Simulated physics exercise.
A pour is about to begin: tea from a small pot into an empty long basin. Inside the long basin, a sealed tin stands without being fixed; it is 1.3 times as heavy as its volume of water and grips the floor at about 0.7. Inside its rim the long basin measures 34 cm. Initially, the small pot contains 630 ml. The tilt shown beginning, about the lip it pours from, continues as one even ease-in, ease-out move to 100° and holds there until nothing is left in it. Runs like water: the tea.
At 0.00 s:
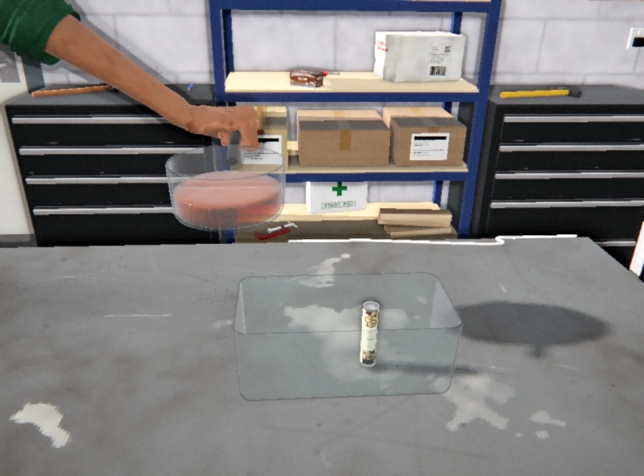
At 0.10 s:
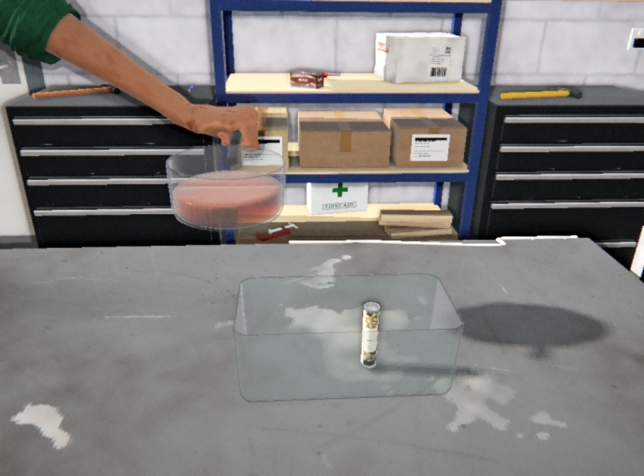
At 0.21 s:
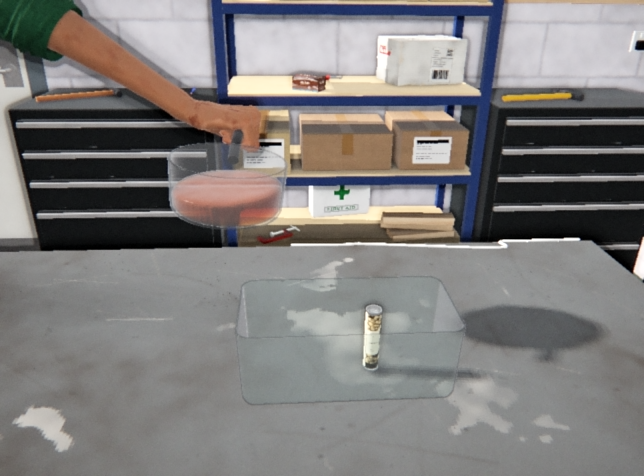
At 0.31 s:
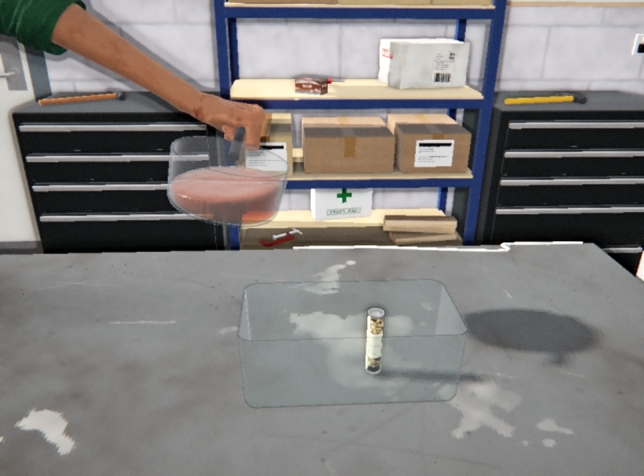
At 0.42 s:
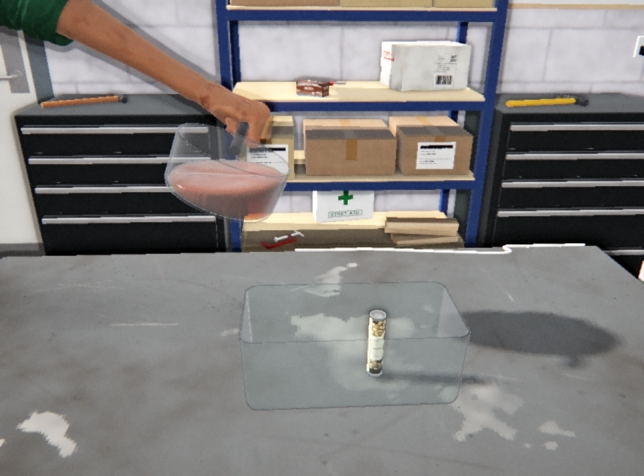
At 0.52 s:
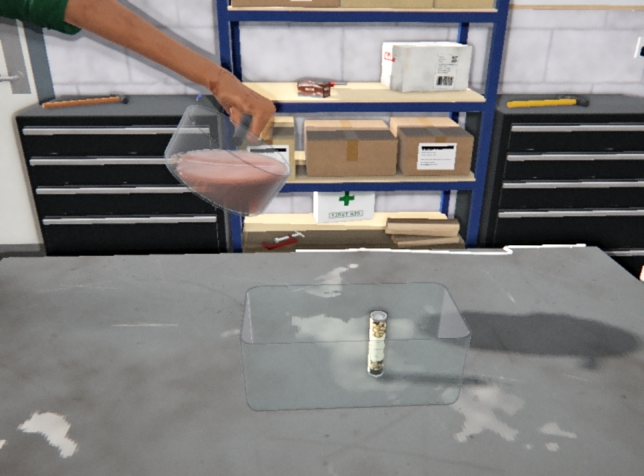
The video shows a hand holding a clear pot of reddish liquid above a workbench, gradually tilting it toward the right, while a small patterned tin stands inside a transparent rectangular basin and shelves with boxes fill the background.
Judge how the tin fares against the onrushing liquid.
My bet is it won't last.
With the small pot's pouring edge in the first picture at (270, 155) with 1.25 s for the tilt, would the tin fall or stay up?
Result: Tin upright.
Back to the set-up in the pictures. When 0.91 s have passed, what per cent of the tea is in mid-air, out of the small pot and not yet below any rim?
I'd say close to 44 per cent.
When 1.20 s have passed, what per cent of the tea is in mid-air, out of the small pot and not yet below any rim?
Close to 24 %.
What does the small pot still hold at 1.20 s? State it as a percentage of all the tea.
Share remaining: Approx. 10 %.
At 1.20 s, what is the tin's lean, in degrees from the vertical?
I'd put it at close to 5 degrees off upright.
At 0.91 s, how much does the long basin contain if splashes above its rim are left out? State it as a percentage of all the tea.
At that time the basin holds about 10 per cent of the liquid.
After 0.91 s the tilt is 78° and 45 per cent is still to pour; the tin stands where it began.
After 1.20 s the tilt is 98° and 10 per cent is still to pour; the tin stands where it began.
After 1.50 s the tilt is 100° and 1 per cent is still to pour; the tin lies on its side.
After 1.83 s the tilt is 100° and 0 per cent is still to pour; the tin lies on its side.
In the end the tin lies on its side.
